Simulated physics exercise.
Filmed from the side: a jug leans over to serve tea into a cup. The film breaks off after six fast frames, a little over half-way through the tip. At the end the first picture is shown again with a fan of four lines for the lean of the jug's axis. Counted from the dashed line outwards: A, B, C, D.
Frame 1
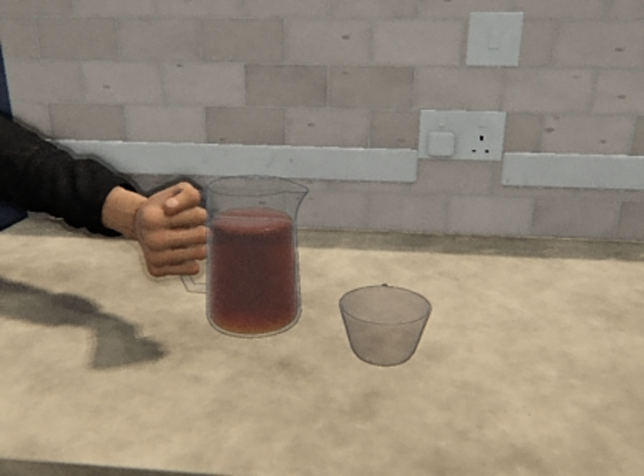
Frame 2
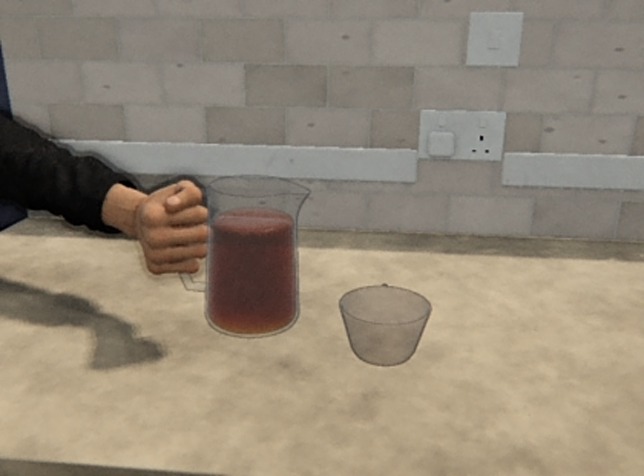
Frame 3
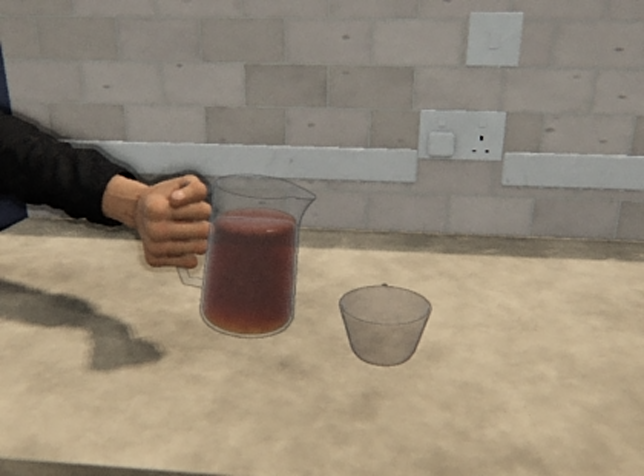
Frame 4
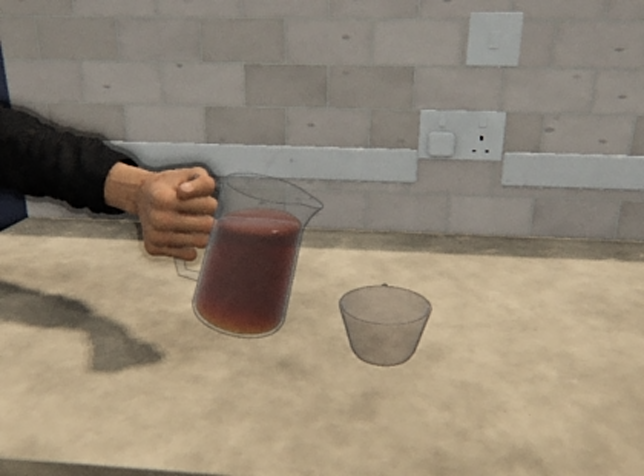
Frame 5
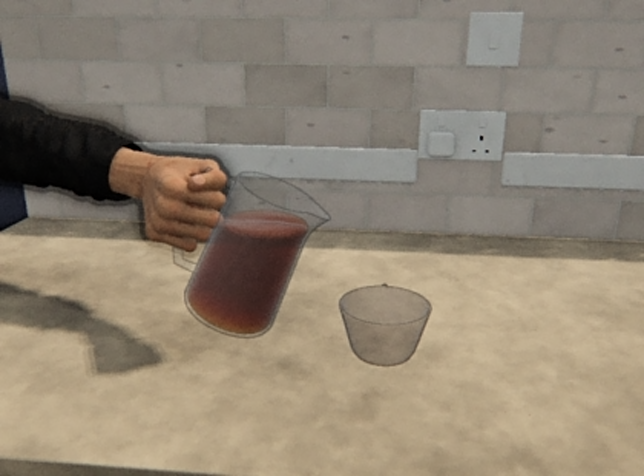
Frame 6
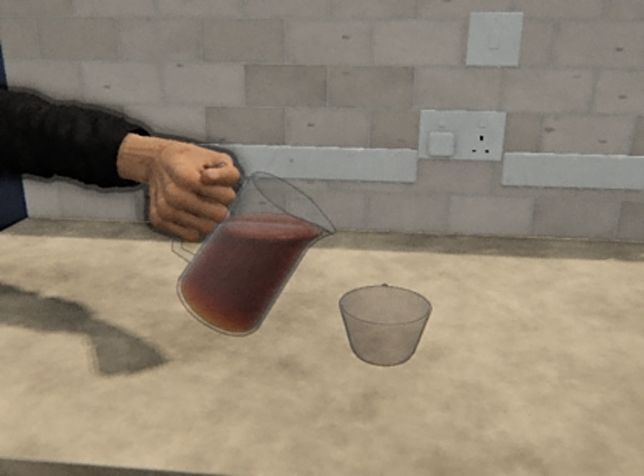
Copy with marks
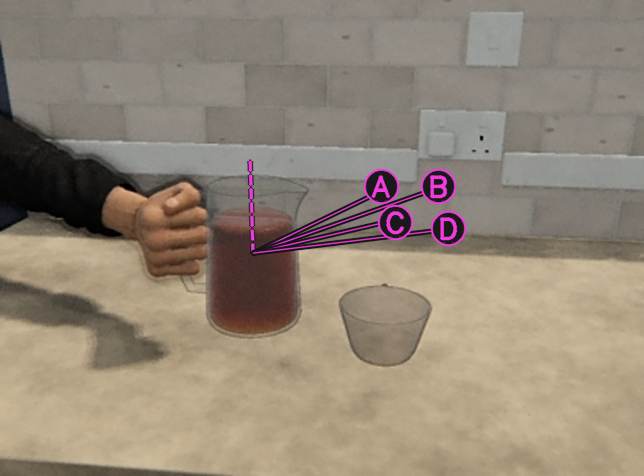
The clip opens on a hand in a dark sleeve holding a clear jug of reddish-brown tea upright on a pale countertop, left of an empty cup. The hand then rises slightly and tilts the jug steadily rightward, its lip lowering toward the cup while the tea stays inside and the cup remains still.
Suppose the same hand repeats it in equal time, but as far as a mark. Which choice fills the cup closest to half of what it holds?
The answer is line A.
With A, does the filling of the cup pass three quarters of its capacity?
No, less.
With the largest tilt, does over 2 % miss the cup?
Yes.
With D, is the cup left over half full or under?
Over.
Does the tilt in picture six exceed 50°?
No.
On the marked copy, A at (368, 197); B at (422, 193); C at (378, 223); D at (431, 231).
With A, the cup ends with about 50 % of what it can hold.
With B, the cup ends with about 70 % of what it can hold.
With C, the cup ends with about 82 % of what it can hold; 9 % of the tea is spilt.
With D, the cup ends with about 89 % of what it can hold; 17 % of the tea is spilt.
